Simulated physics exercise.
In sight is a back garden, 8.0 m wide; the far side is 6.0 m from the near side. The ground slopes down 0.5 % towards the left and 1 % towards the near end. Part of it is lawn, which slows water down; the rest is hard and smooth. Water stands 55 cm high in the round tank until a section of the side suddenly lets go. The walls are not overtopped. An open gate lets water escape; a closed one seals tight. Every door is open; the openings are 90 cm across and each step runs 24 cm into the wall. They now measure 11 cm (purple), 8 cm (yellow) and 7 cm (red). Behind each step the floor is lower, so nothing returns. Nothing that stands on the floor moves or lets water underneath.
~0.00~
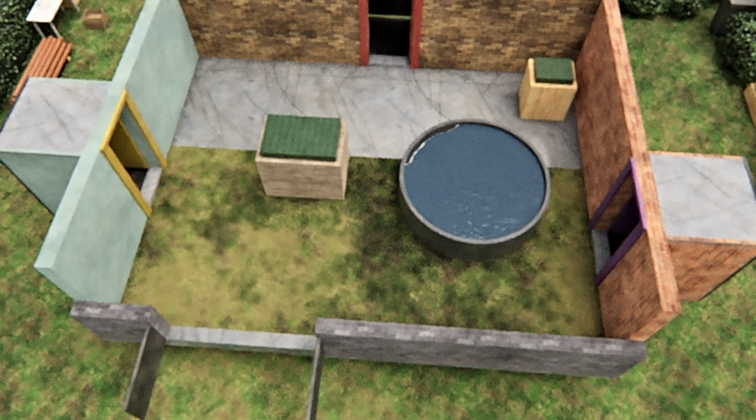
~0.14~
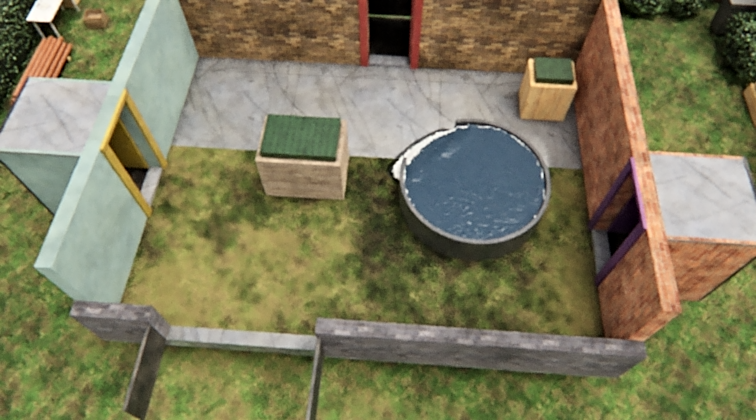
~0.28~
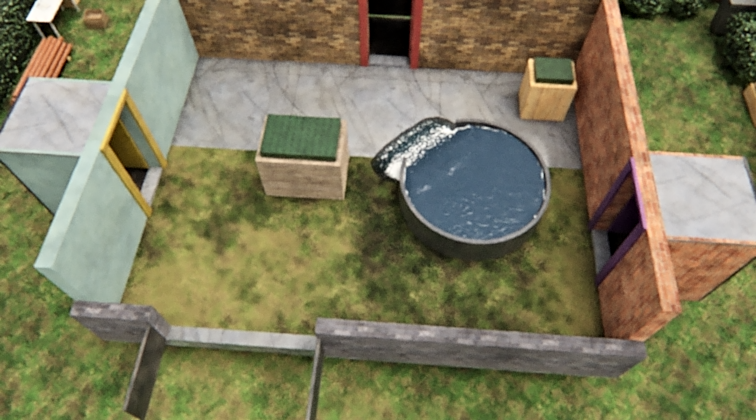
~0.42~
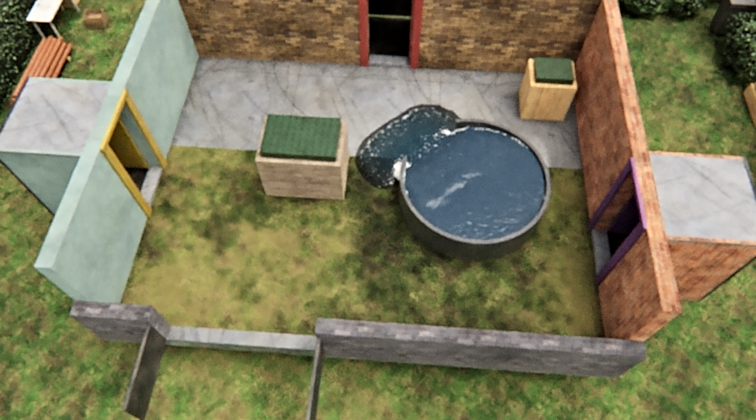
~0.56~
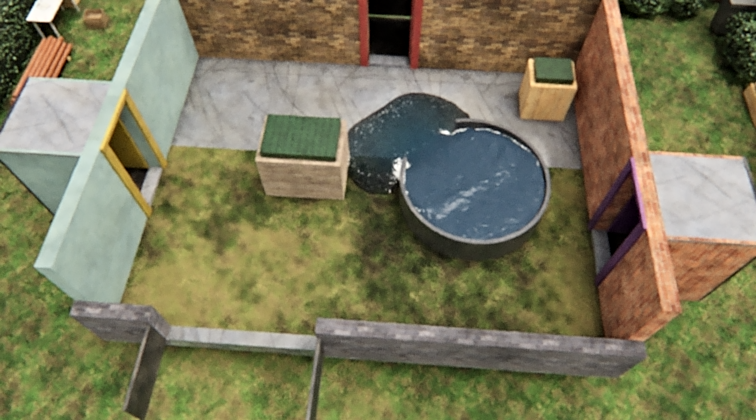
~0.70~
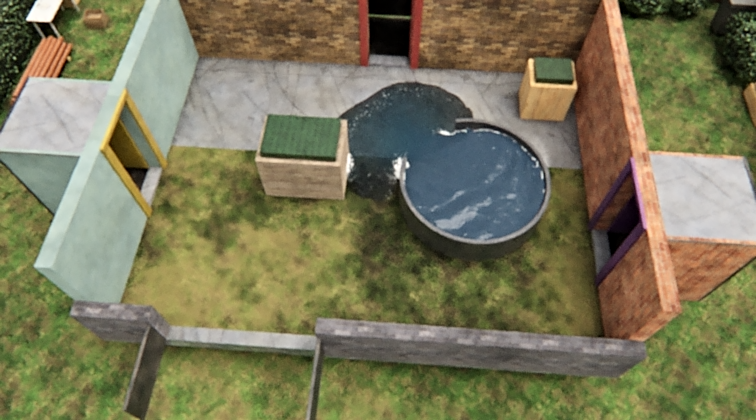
A walled back garden, part patchy lawn and part smooth grey paving, is seen from high above by a still camera. A round dark tank of water stands right of centre, with a green-topped box to its left, a red door in the far brick wall, a yellow-framed opening left and a purple one right. Water breaks out of the tank's far left side, foams, and spreads in a dark pool across paving and grass to the box.
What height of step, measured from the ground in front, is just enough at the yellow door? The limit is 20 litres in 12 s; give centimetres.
About 7 cm.
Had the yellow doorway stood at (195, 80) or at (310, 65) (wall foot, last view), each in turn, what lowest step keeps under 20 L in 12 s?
Roughly 25 and 11.0 cm.
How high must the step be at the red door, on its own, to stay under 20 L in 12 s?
Roughly 19 cm at red.
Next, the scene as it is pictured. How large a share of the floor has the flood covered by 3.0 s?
About 45 per cent.
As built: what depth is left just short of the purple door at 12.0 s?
About 2.0 cm.
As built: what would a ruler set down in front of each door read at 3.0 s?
Depths in cm: Purple 0, yellow 0, red 19.
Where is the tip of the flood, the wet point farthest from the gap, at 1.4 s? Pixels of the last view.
At about (294, 82).
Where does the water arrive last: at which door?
Last comes the purple one.
After 1.4 s water covers 20 % of the floor, deepest (28 cm) near (419, 151); it has not reached the yellow door.
After 3.0 s water covers 45 % of the floor, deepest (34 cm) near (207, 58); it has not reached the yellow door.
After 12.0 s water covers 90 % of the floor, deepest (12 cm) near (115, 321); 8 cm at the yellow door, 10 litres in over its 8 cm step.
At the yellow door as built, the water arrived by 3.9 s and peaked near 10 cm at 7.2 s.
Run again over the same 12 s with other heights there, 27 litres in over 6.5 cm, 9 litres over 8 cm. The limit of 20 litres is kept from about 7 cm up.
